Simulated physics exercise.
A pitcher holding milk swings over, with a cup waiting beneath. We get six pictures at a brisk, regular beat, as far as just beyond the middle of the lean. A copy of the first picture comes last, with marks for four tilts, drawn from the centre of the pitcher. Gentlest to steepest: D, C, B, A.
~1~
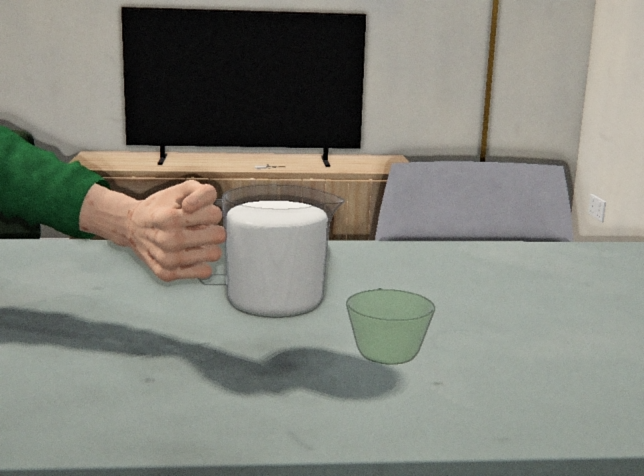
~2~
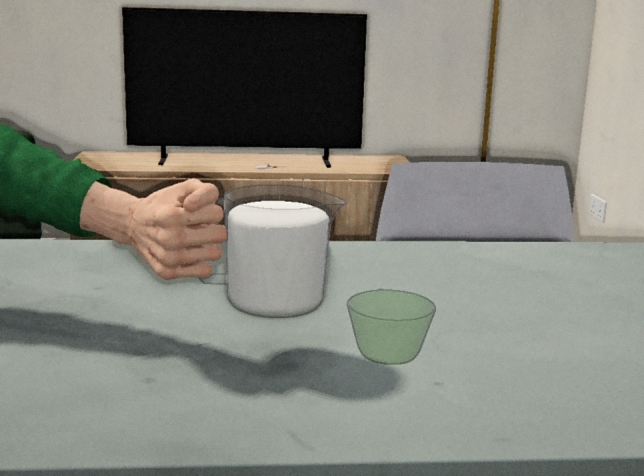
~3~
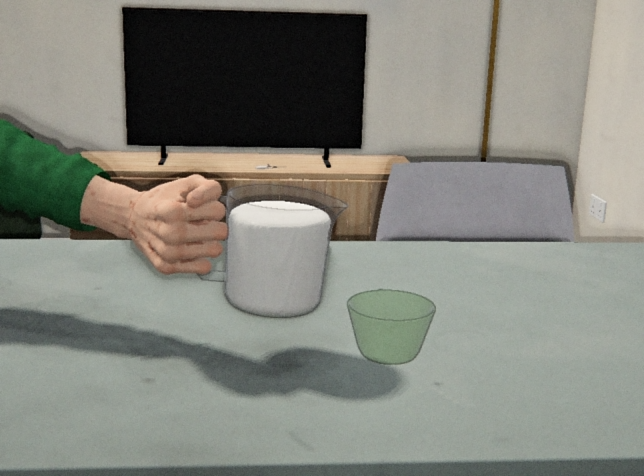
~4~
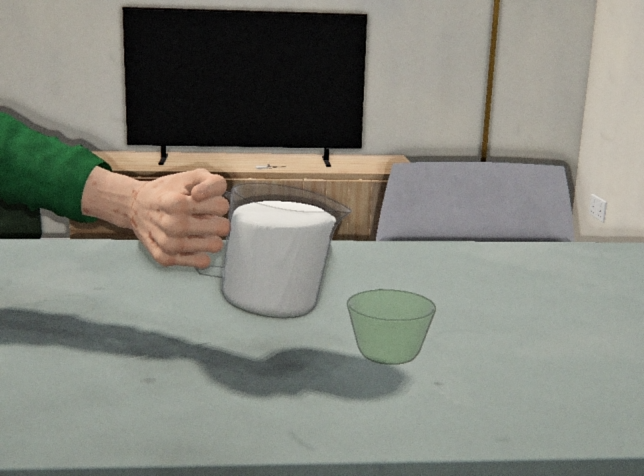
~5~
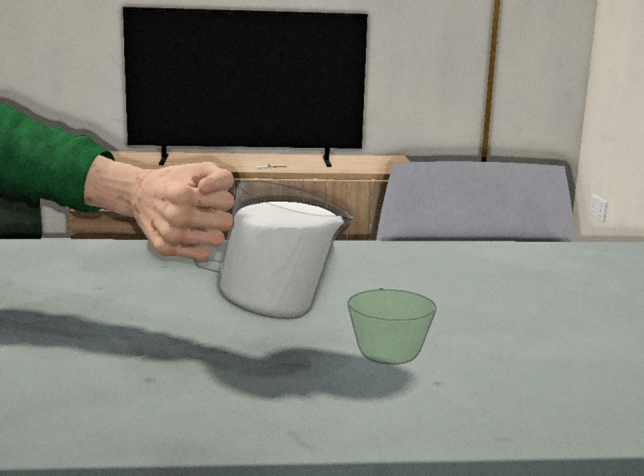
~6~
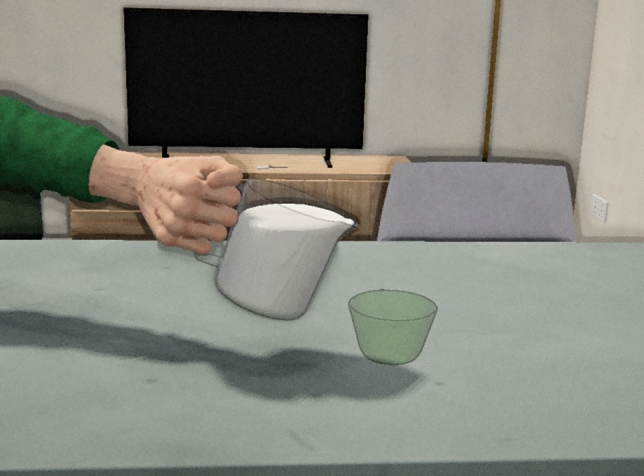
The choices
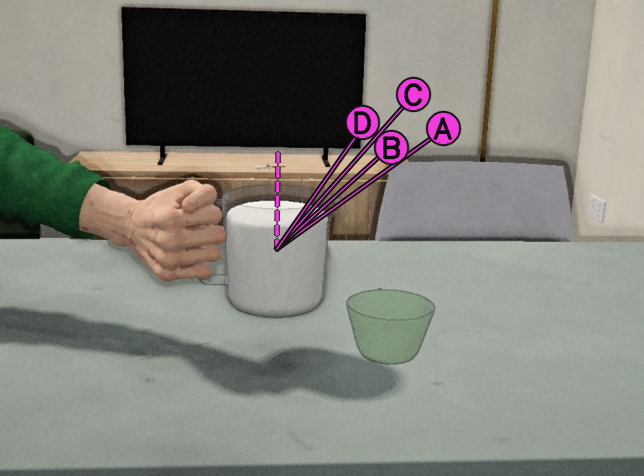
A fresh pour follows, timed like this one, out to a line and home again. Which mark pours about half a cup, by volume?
It is C.
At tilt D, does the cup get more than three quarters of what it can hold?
No, it does not.
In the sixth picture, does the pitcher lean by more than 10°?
Yes, it does.
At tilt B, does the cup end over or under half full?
Over.
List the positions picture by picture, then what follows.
Upright, lip at (343, 200); rim of the cup round (391, 304); nothing has left yet.
Upright, lip at (344, 201); nothing has left yet.
Tipped about 4°, lip at (347, 205); nothing has left yet.
Tipped about 8°, lip at (350, 210); nothing has left yet.
Tipped about 14°, lip at (354, 217); nothing has left yet.
Tipped about 20°, lip at (357, 225); nothing has left yet.
On the marked copy, A at (430, 139); B at (377, 158); C at (402, 107); D at (354, 137).
With A, the cup ends with about 78 % of what it can hold; 6 % of the milk is spilt.
With B, the cup ends with about 67 % of what it can hold.
With C, the cup ends with about 49 % of what it can hold.
With D, the cup ends with about 29 % of what it can hold.
